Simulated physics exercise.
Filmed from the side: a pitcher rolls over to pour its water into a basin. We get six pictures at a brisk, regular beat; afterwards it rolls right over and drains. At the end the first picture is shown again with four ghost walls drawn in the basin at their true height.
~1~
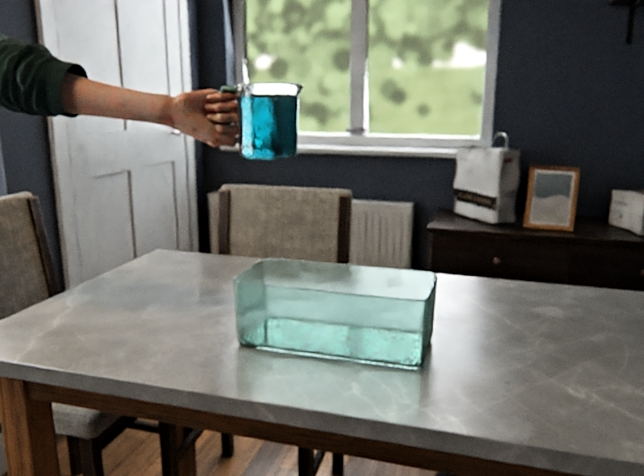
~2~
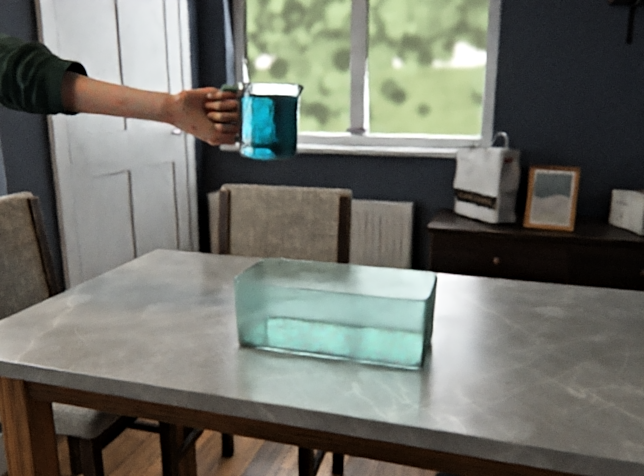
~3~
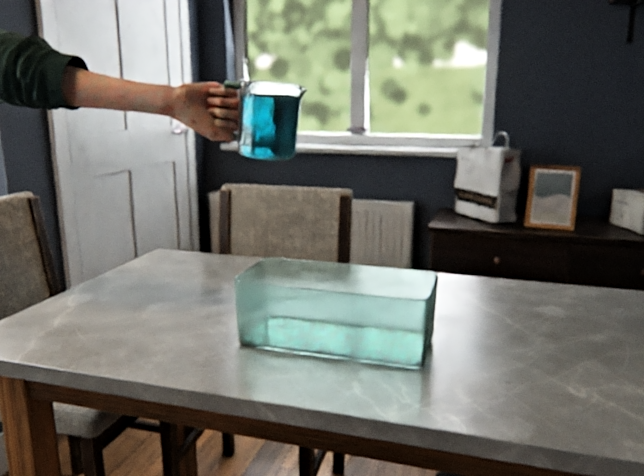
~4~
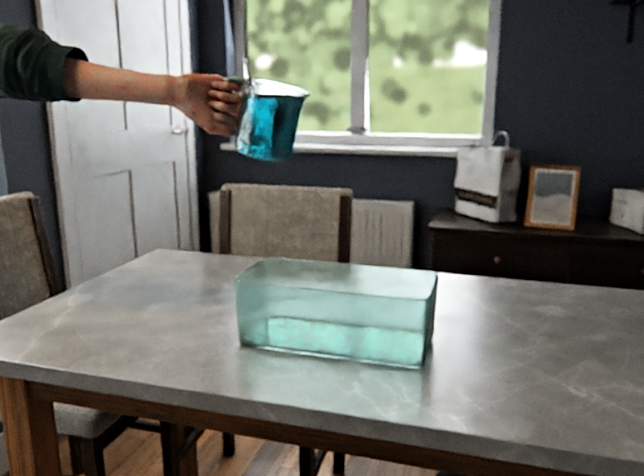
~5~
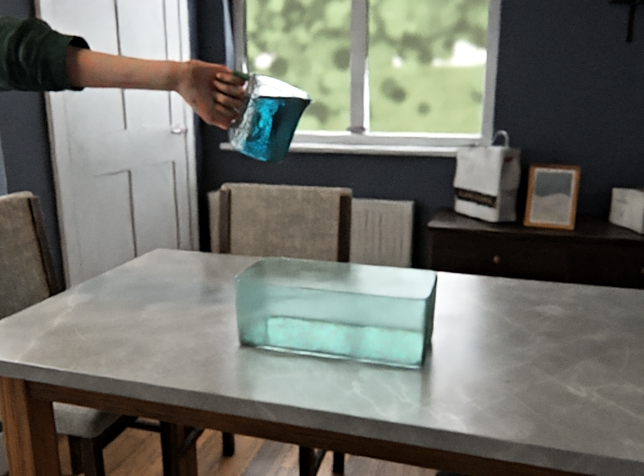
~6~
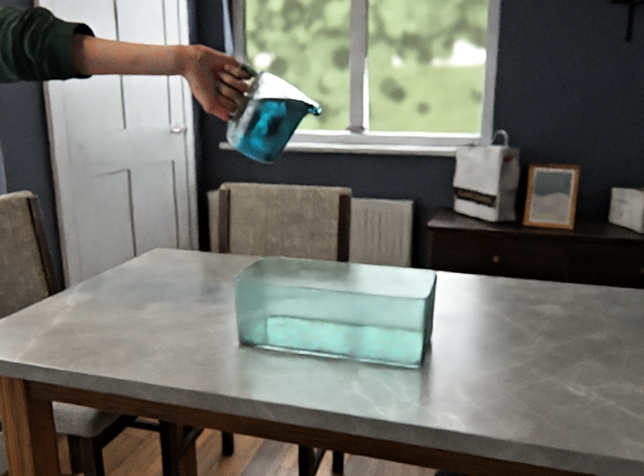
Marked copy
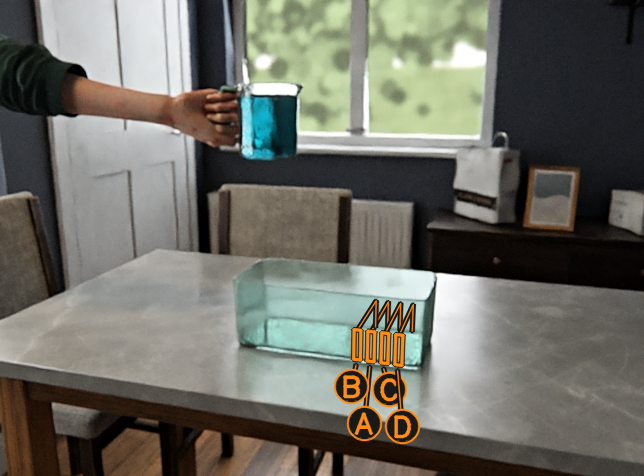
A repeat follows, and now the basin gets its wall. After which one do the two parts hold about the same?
Best: B.
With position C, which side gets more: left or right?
More ends on the left.
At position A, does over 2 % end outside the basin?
Yes, it does.
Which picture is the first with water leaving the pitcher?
Picture 6.
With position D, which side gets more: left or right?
The left side.
On the marked copy, A at (369, 366); B at (356, 364); C at (383, 368); D at (397, 370).
If A is chosen, about 86 % ends left of the wall and 7 % right of it; 8 % is lost outside.
If B is chosen, about 48 % ends left of the wall and 49 % right of it; 3 % is lost outside.
If C is chosen, about 91 % ends left of the wall and 4 % right of it; 4 % is lost outside.
If D is chosen, about 90 % ends left of the wall and 6 % right of it; 4 % is lost outside.
